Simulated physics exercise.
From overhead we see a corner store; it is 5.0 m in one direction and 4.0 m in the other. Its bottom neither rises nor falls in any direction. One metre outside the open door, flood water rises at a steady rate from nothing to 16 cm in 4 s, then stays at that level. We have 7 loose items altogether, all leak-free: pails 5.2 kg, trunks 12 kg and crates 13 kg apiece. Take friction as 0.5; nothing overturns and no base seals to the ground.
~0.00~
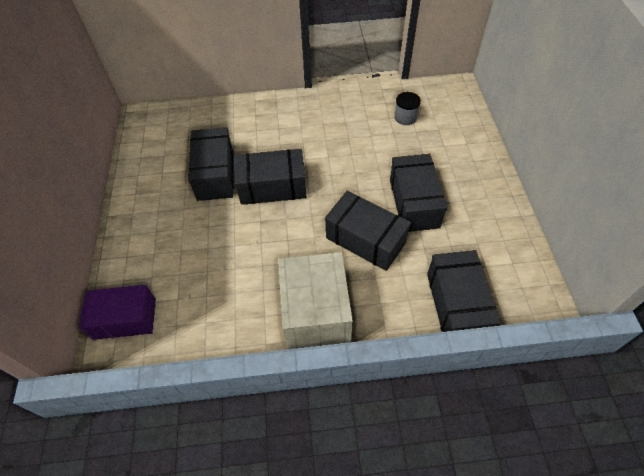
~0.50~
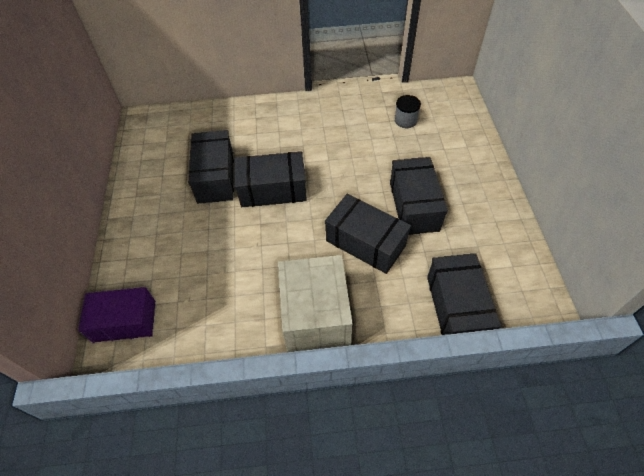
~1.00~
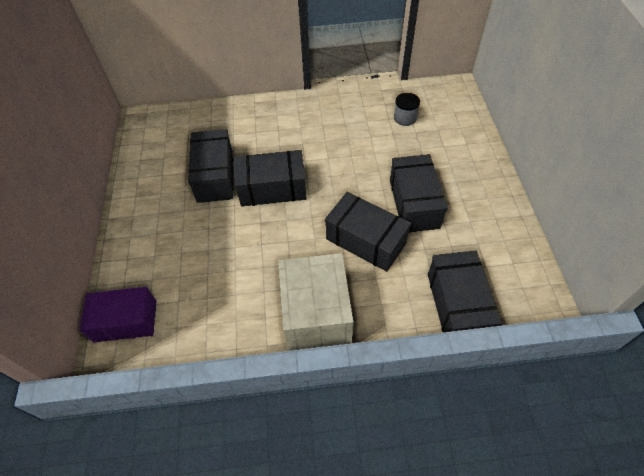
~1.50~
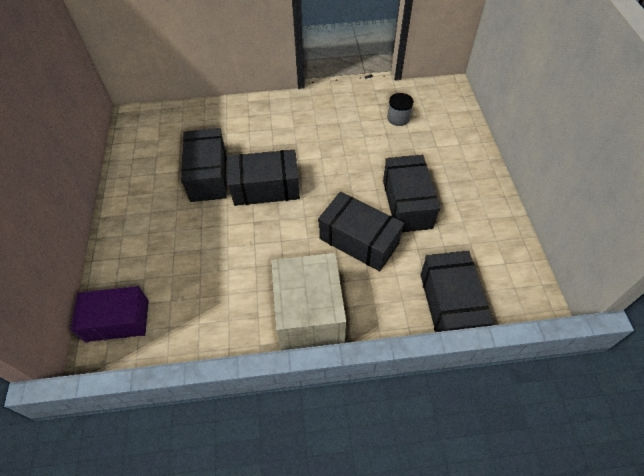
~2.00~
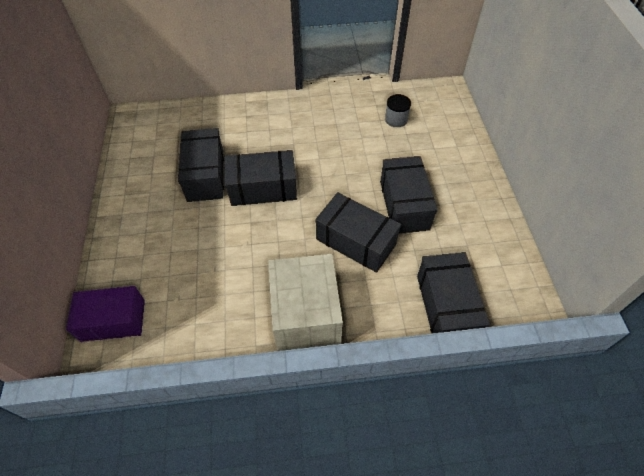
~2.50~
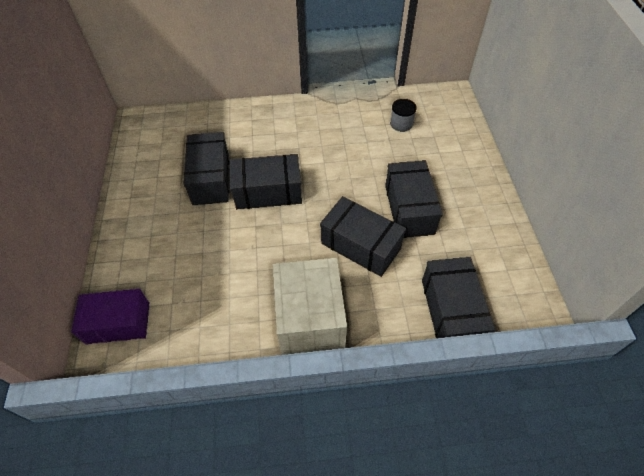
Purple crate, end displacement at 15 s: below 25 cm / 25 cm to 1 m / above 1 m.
Above 1 m.
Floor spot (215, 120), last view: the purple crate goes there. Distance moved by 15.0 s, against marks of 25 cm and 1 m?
It hardly budges.
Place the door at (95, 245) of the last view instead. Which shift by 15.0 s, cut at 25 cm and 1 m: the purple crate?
Purple crate: Small shift.
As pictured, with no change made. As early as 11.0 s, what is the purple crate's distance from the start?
By that time, close to 5 cm.
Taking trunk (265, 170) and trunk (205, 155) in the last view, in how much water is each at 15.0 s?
I'd estimate 6 cm for the first and 4 cm for the second.
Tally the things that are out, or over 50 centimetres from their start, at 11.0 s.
At that time I count 5.
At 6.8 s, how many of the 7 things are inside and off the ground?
That would be 1 of them.
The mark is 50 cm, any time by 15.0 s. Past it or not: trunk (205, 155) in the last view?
Below.
After 3.5 s the purple crate is near (107, 310), 0.0 m from its start, aground; 0 afloat.
After 6.8 s the purple crate is near (107, 310), 0.0 m from its start, aground; 1 afloat.
After 11.0 s the purple crate is near (103, 306), 0.1 m from its start, afloat; 6 afloat.
After 15.0 s the purple crate is near (133, 140), 2.3 m from its start, aground; 5 afloat.
